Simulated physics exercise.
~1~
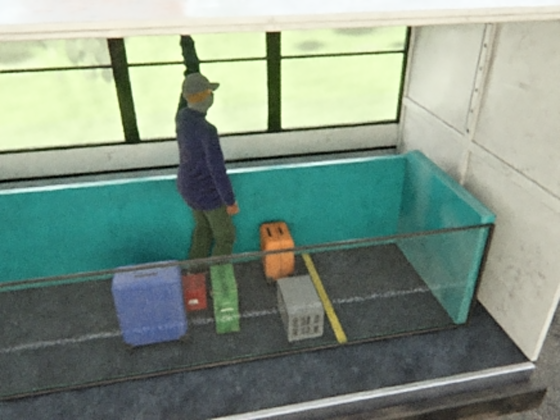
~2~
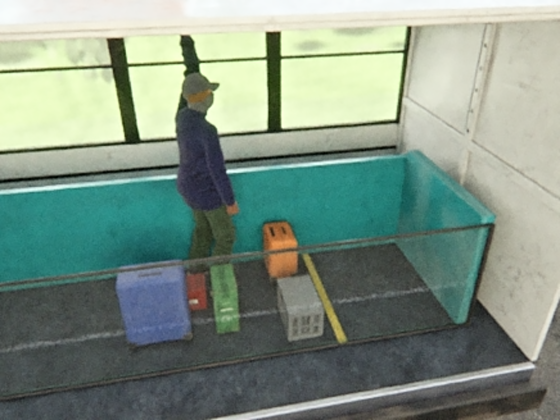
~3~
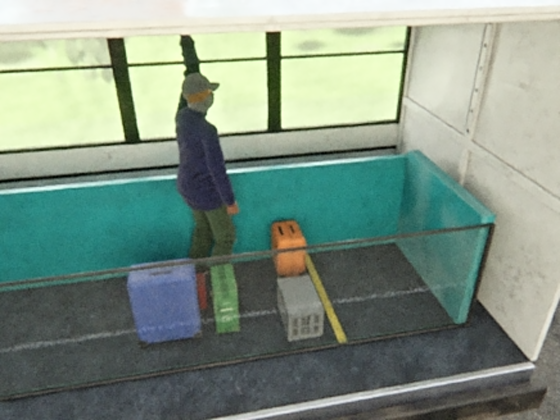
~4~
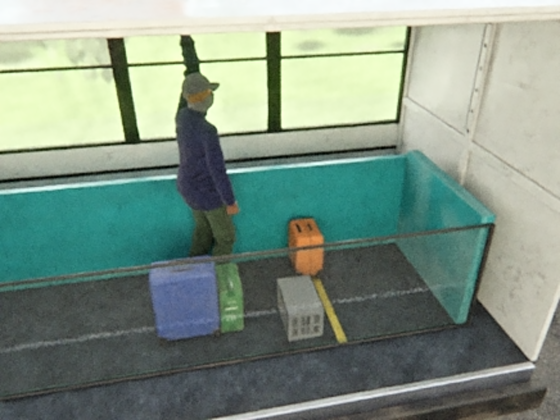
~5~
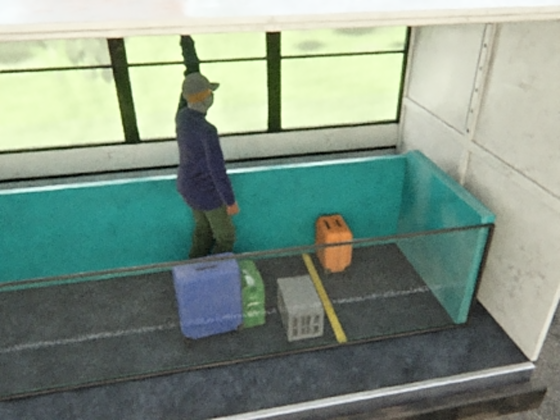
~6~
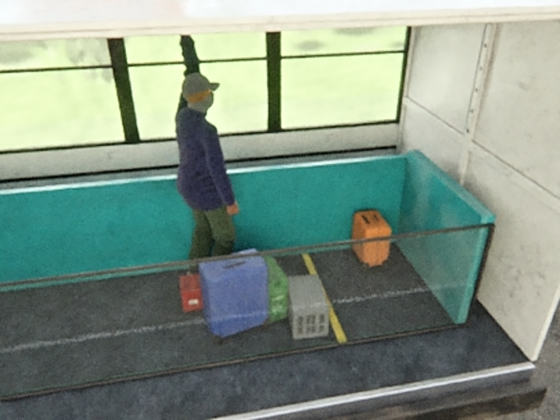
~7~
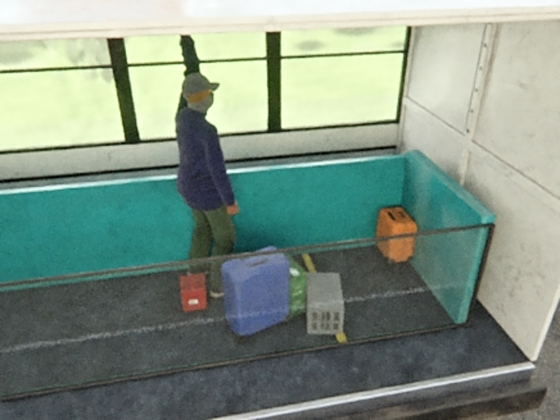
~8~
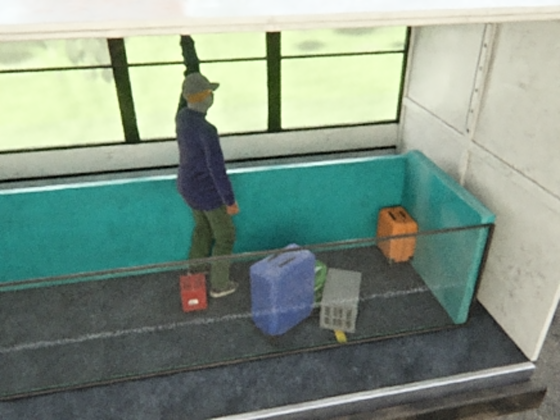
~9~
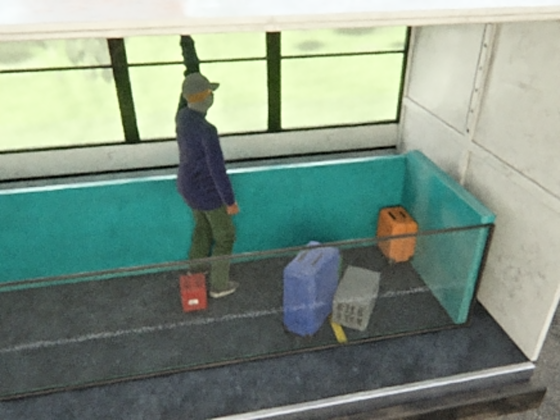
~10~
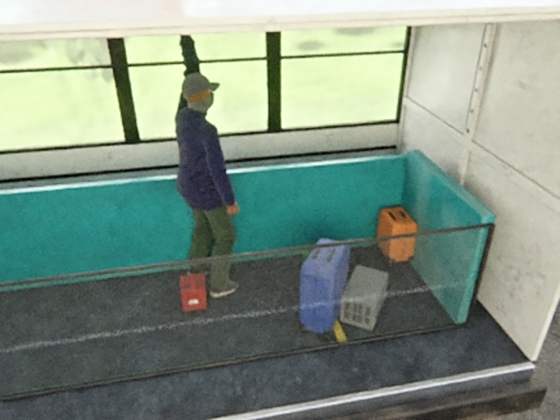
Passenger standing still as cases and crates slide right, the orange case leading and the grey crate crossing a yellow line.
